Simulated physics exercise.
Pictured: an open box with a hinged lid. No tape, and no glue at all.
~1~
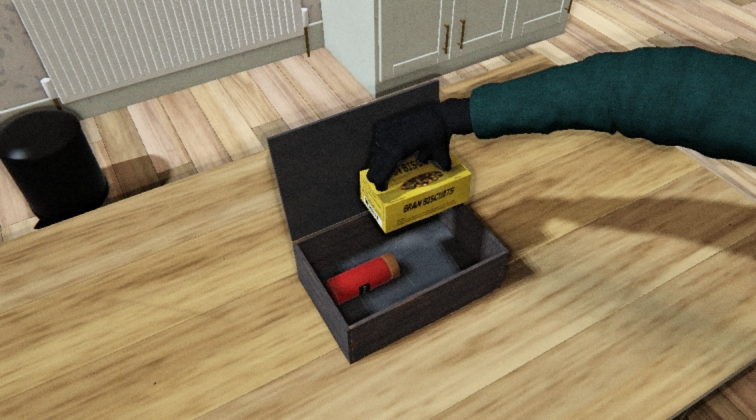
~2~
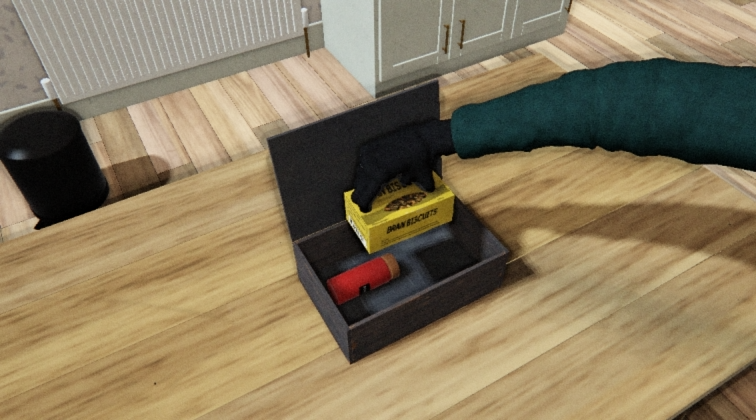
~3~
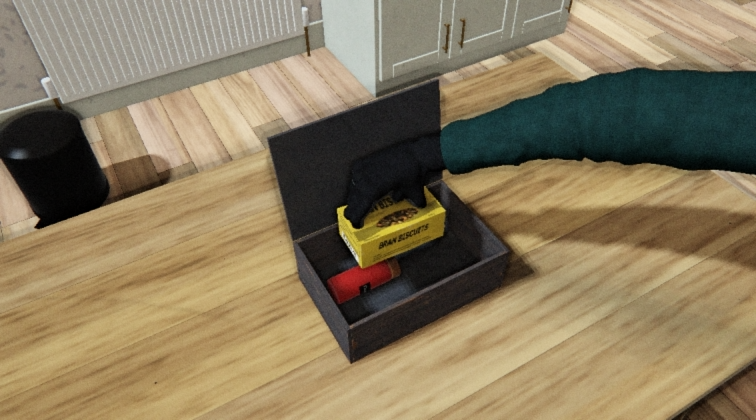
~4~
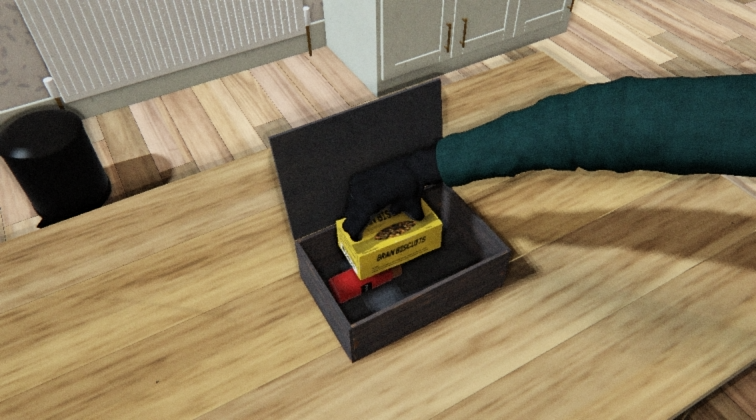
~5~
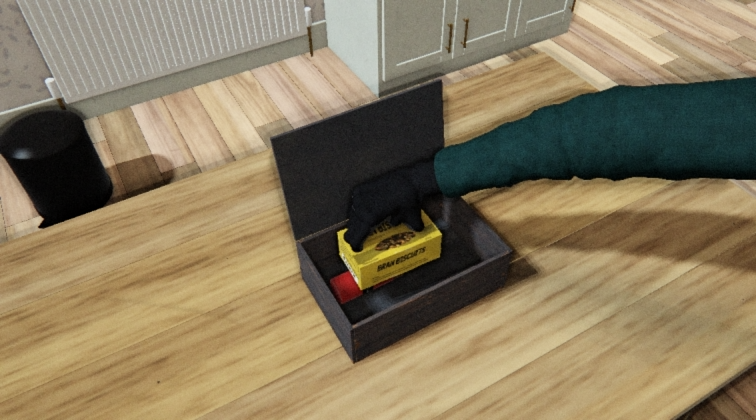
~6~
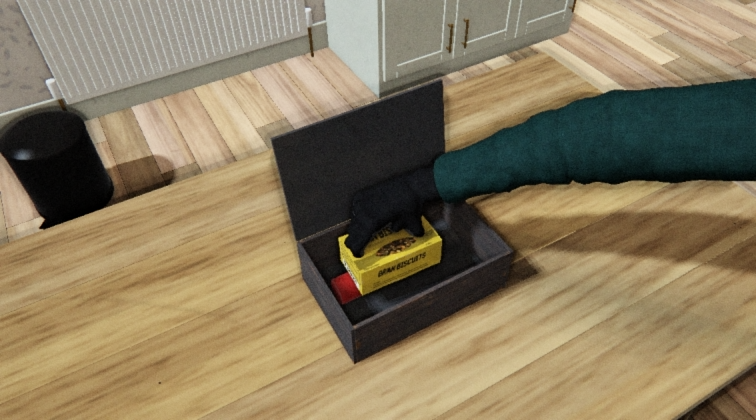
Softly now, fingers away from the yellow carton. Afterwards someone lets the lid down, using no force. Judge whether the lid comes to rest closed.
My guess is the lid comes to rest fully.
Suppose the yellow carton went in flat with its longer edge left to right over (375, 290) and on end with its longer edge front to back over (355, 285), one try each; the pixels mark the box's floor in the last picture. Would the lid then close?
First try: The lid comes down fully; second try: The lid stays propped open.
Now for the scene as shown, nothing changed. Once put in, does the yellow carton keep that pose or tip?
At the finish it goes crooked.
Then, 0.90 s after the last picture, lid starting down; yellow carton on its side near (412, 293).
Then, 1.60 s after the last picture, lid 57° above the rim; yellow carton on its side near (412, 293).
Then, 2.00 s after the last picture, lid 18° above the rim; yellow carton on its side near (412, 293).
At rest, lid shut; tipped over in the box, yellow carton; red shaker in place. Seen from the same camera at the end, yellow carton near (412, 293).
